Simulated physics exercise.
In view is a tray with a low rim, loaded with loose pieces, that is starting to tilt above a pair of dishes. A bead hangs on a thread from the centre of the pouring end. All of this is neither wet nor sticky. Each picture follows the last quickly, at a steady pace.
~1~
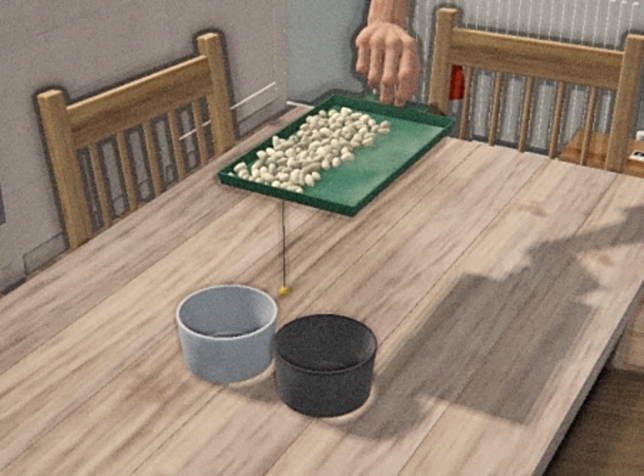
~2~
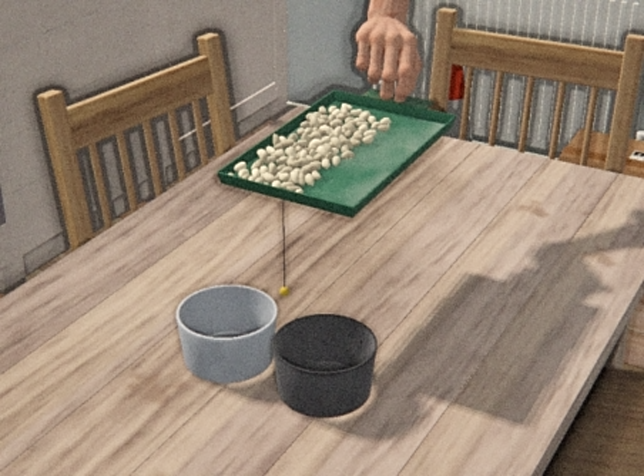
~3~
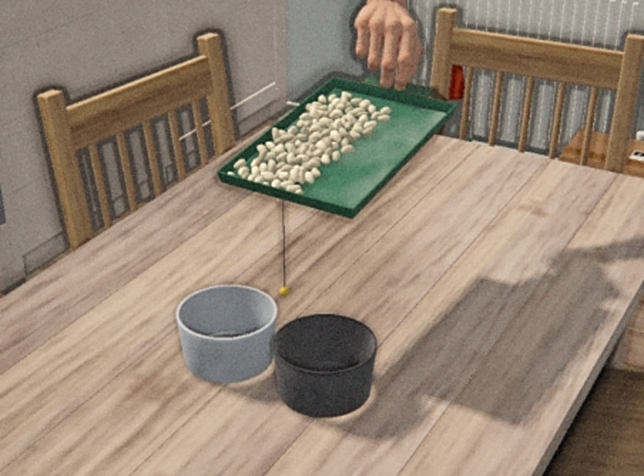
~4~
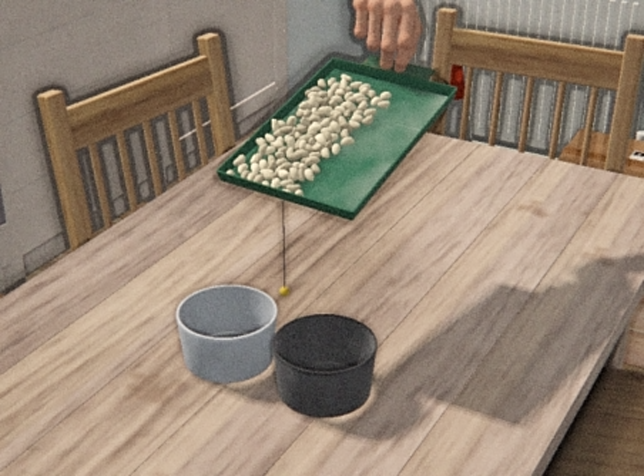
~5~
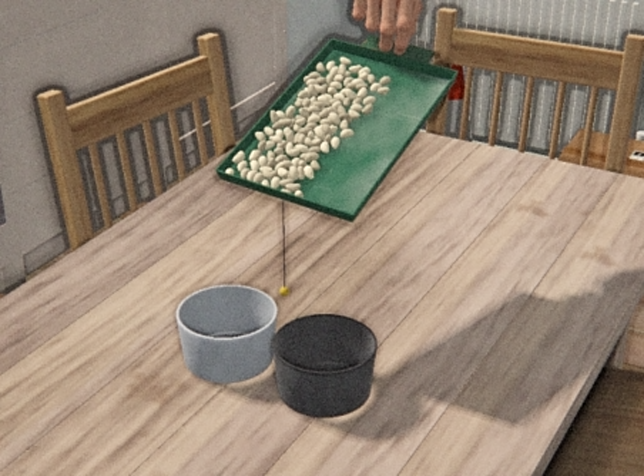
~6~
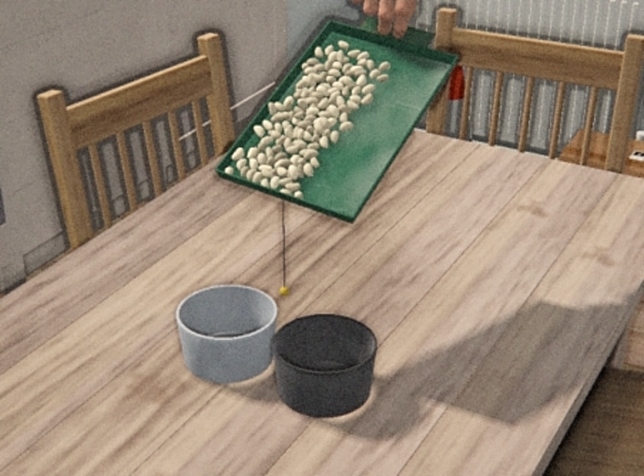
Above two dishes on a wooden table, a hand steadily tilts a green tray of white beans.
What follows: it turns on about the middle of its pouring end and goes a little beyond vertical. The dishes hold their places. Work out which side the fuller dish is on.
It is on the right.
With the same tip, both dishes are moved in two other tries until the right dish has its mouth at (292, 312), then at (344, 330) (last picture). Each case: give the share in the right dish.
Around 30 % followed by around 50 %.
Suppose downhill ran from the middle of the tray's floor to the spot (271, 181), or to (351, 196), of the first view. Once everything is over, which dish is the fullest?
Results - the dish on the left side first, the dish on the right side second.
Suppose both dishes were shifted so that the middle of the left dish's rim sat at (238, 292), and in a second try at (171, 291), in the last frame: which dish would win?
Answer, in order: The one to the right and the one to the right.
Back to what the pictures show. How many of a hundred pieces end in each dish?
Count per hundred - left dish ~ 20, right dish ~ 60.
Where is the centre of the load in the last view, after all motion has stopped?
Around (306, 383).
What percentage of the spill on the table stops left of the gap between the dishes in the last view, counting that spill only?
It comes to 70 per cent or so.
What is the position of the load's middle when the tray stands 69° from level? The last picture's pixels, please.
I'd put it at about (304, 177).
Shortly afterwards, tray tipped steeply; all but a few on the tray; only a few in the right dish; a little in the air.
Next, tray tipped past a quarter turn; near two thirds on the tray; near a quarter in the right dish; only a few in the left dish; a little outside both; a little in the air.
Some moments later, tray tipped past a quarter turn; near two thirds in the right dish; near a quarter in the left dish; near a quarter outside both.
In the end, tray tipped past a quarter turn; near two thirds in the right dish; near a quarter in the left dish; near a quarter outside both.
